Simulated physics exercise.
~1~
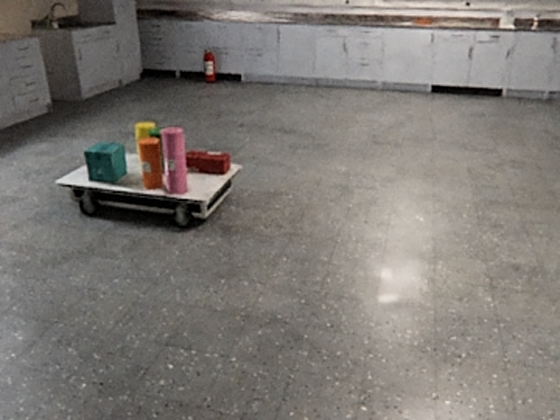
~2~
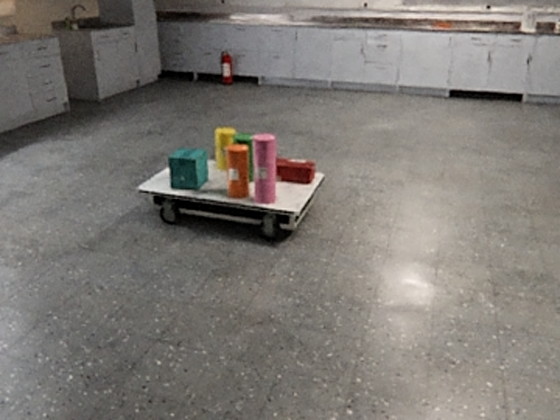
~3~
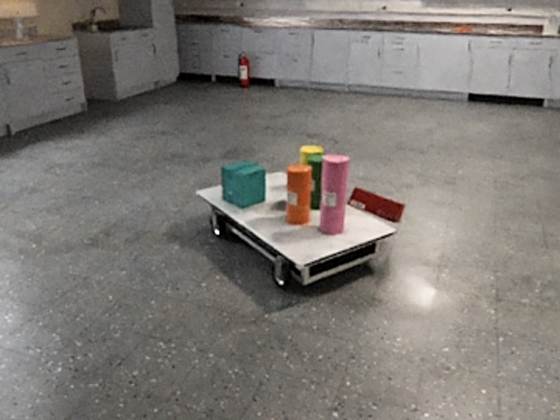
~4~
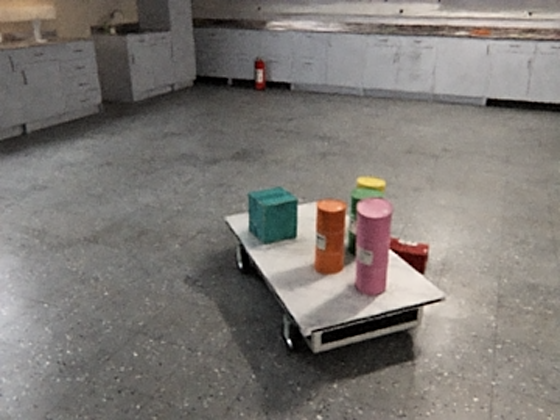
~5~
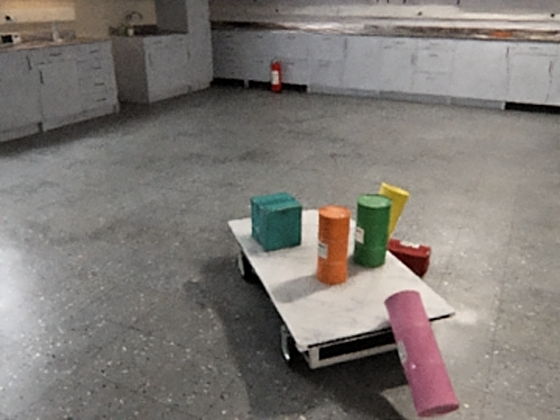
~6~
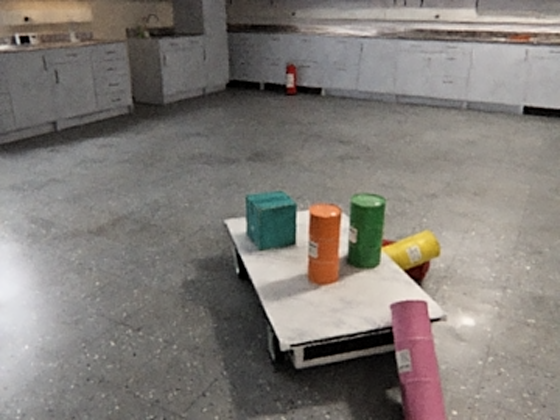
A low white cart carrying a turquoise box, a red parcel and four upright canisters rolls rightward across a speckled floor in a room lined with grey cabinets. It curves toward the viewer, and the red parcel tilts and slides off the far edge. As the cart swings further round, the remaining load shifts on the deck and the pink canister begins to lean. The cart stops, the pink canister tumbles over the near edge, and the yellow one tips off beside the parcel. The turquoise box, orange canister and green canister remain on the deck, both canisters still upright.
